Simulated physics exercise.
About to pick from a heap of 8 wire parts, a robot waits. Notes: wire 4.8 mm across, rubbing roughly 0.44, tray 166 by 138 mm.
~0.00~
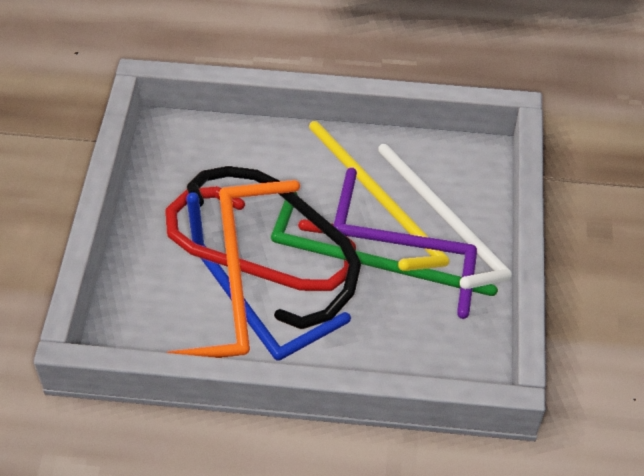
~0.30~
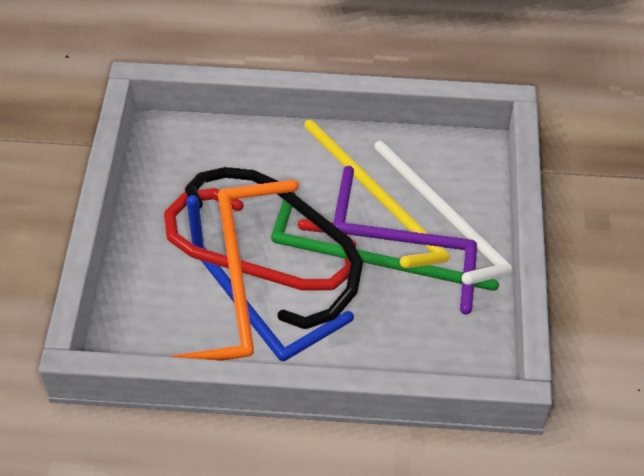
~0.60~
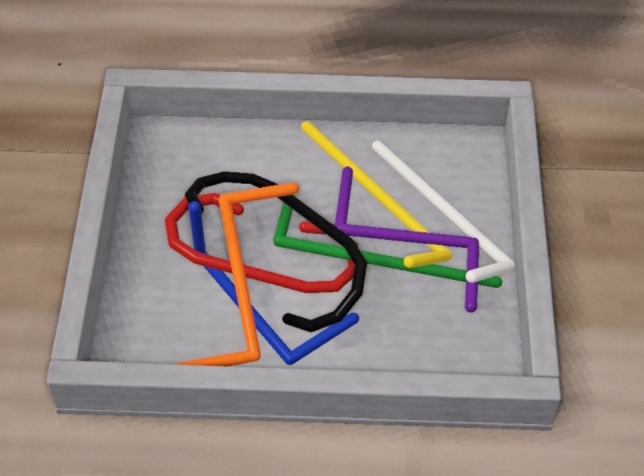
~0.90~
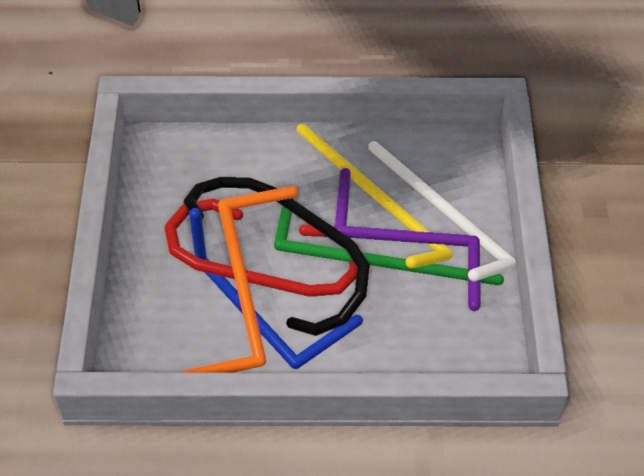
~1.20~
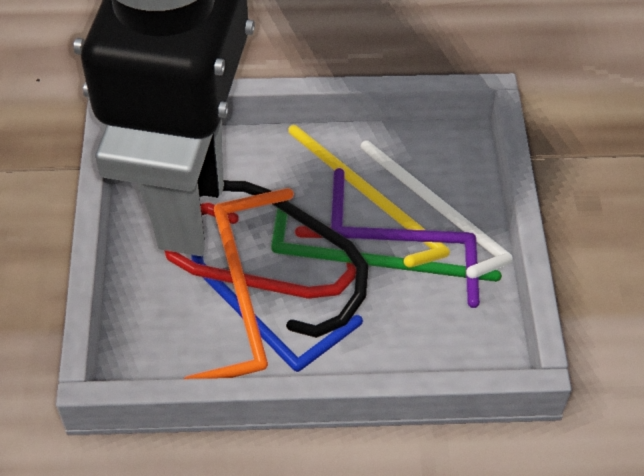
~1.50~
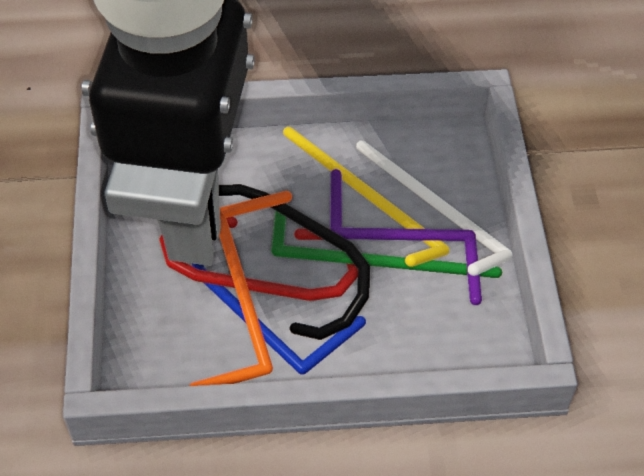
A robot gripper came down into the left side of a gray tray of tangled, colorful bent wires, lowering over the blue one's upper end and closing on it while the pile stayed put.
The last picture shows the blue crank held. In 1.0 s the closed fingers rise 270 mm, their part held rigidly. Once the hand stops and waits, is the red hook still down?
No - it leaves with the gripper.
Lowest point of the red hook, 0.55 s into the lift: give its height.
I'd put it near 90 mm up.
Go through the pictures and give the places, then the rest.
In the first frame, fingers out of view, 207 mm above the grip; red hook from (240, 204) to (304, 225), passing over blue crank, under orange crank, under black hook; blue crank from (193, 199) to (345, 318), passing under red hook, under black hook.
In the second frame, fingers out of view, 207 mm above the grip; black hook from (197, 204) to (283, 315), passing over blue crank, over red hook, over green key; green key from (290, 196) to (493, 285), passing under orange crank, under white key, under black hook.
In the third frame, fingers out of view, 193 mm above the grip; orange crank from (181, 368) to (293, 189), passing over red hook, over green key, over black hook; yellow key from (410, 262) to (307, 127).
In the fourth frame, fingers out of view, 103 mm above the grip; red hook from (238, 215) to (304, 230), passing over blue crank, under orange crank, under black hook; blue crank from (195, 214) to (357, 320), passing under red hook, under black hook.
In the fifth frame, fingers (190, 199) 13 mm above the grip; white key from (473, 272) to (366, 146), passing over green key, over purple crank; purple crank from (339, 174) to (474, 302), passing over red hook, under white key.
In the sixth frame, fingers (193, 227) closed on the blue crank; red hook from (232, 222) to (300, 234); blue crank from (193, 226) to (360, 322).
By 1.80 s, lowest point more than 20 mm over the tray floor, blue crank 58 mm, orange crank 45 mm.
By 2.05 s, lowest point more than 20 mm over the tray floor, blue crank 158 mm, red hook 88 mm, orange crank 59 mm.
By 2.50 s, lowest point more than 20 mm over the tray floor, blue crank 272 mm, red hook 202 mm.
Finally, hanging blue crank 272 mm, red hook 200 mm; the other 6 are down.
